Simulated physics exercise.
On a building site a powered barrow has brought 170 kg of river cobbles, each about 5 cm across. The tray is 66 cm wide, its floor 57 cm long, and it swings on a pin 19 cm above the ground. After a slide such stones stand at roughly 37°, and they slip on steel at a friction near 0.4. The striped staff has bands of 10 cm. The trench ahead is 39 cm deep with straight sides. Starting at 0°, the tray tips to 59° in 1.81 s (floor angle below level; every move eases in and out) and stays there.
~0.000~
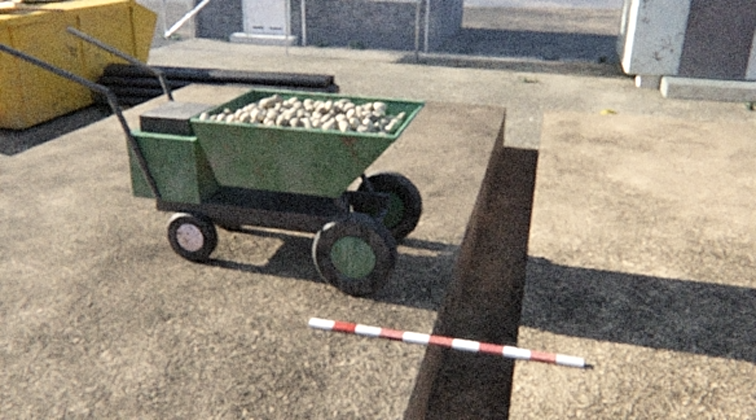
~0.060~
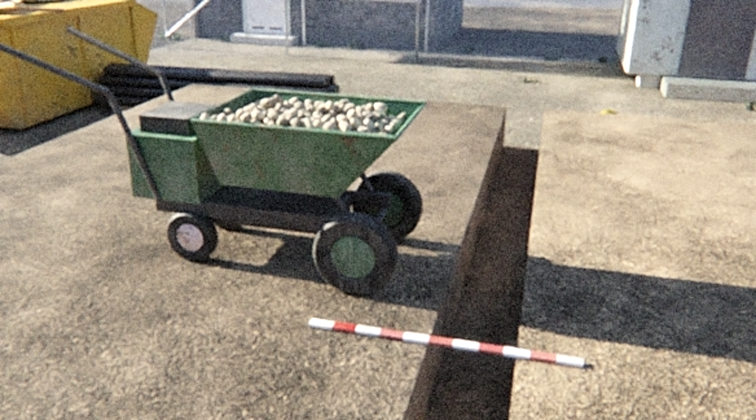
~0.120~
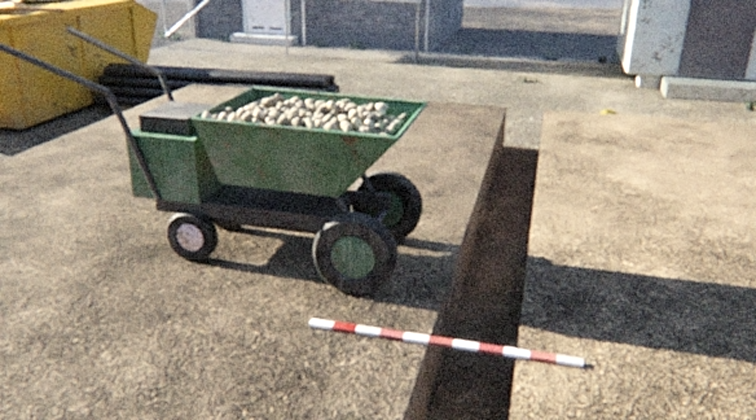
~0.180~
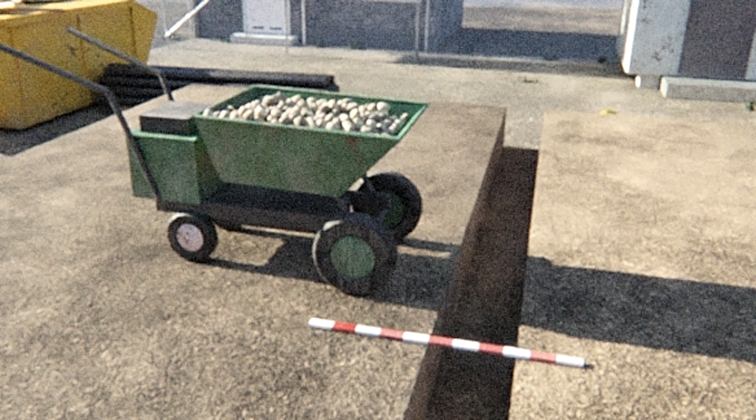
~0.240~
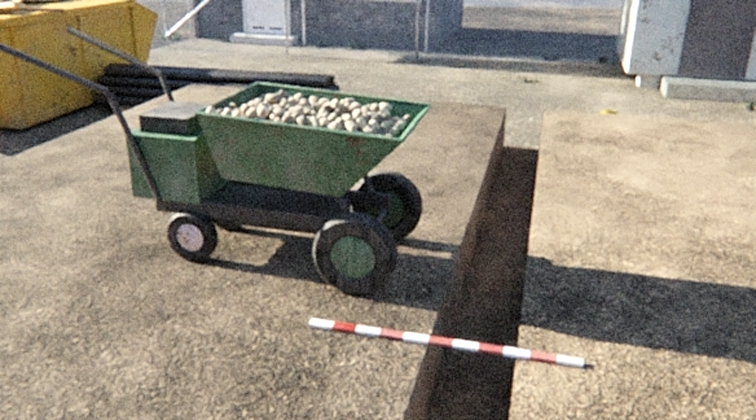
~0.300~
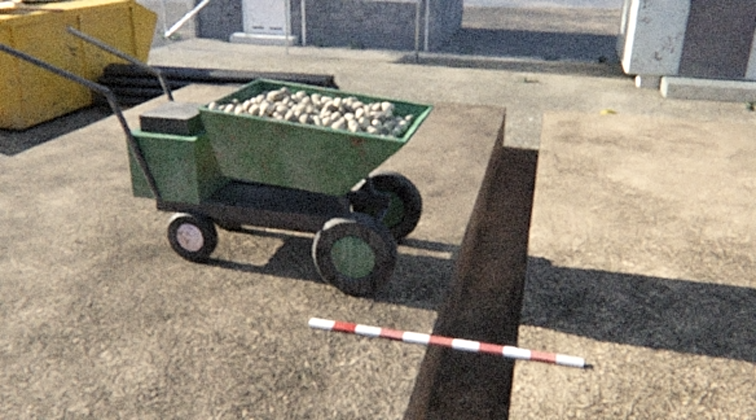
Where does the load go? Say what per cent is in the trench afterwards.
About 52 per cent.
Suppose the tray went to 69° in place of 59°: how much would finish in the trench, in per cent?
Then about 50 per cent.
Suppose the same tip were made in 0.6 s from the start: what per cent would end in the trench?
It would be near 35 per cent.
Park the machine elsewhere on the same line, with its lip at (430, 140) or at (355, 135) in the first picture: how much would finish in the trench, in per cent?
Near 25 per cent from the first place, 80 from the second.
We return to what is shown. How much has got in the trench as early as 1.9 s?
About 15 per cent by then.
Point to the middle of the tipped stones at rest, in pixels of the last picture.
Around (511, 327).
After 1.4 s the floor is at 50°; 100 % in the tray; the foremost stones are at (480, 199).
After 1.9 s the floor is at 59°; 71 % in the tray, 14 % in the trench, 14 % past the trench; the foremost stones are at (592, 276).
After 2.3 s the floor is at 59°; 47 % in the tray, 21 % in the trench, 32 % past the trench; the foremost stones are at (689, 285).
After 4.2 s the floor is at 59°; 13 % in the tray, 52 % in the trench, 35 % past the trench; the foremost stones are past the picture's edge.
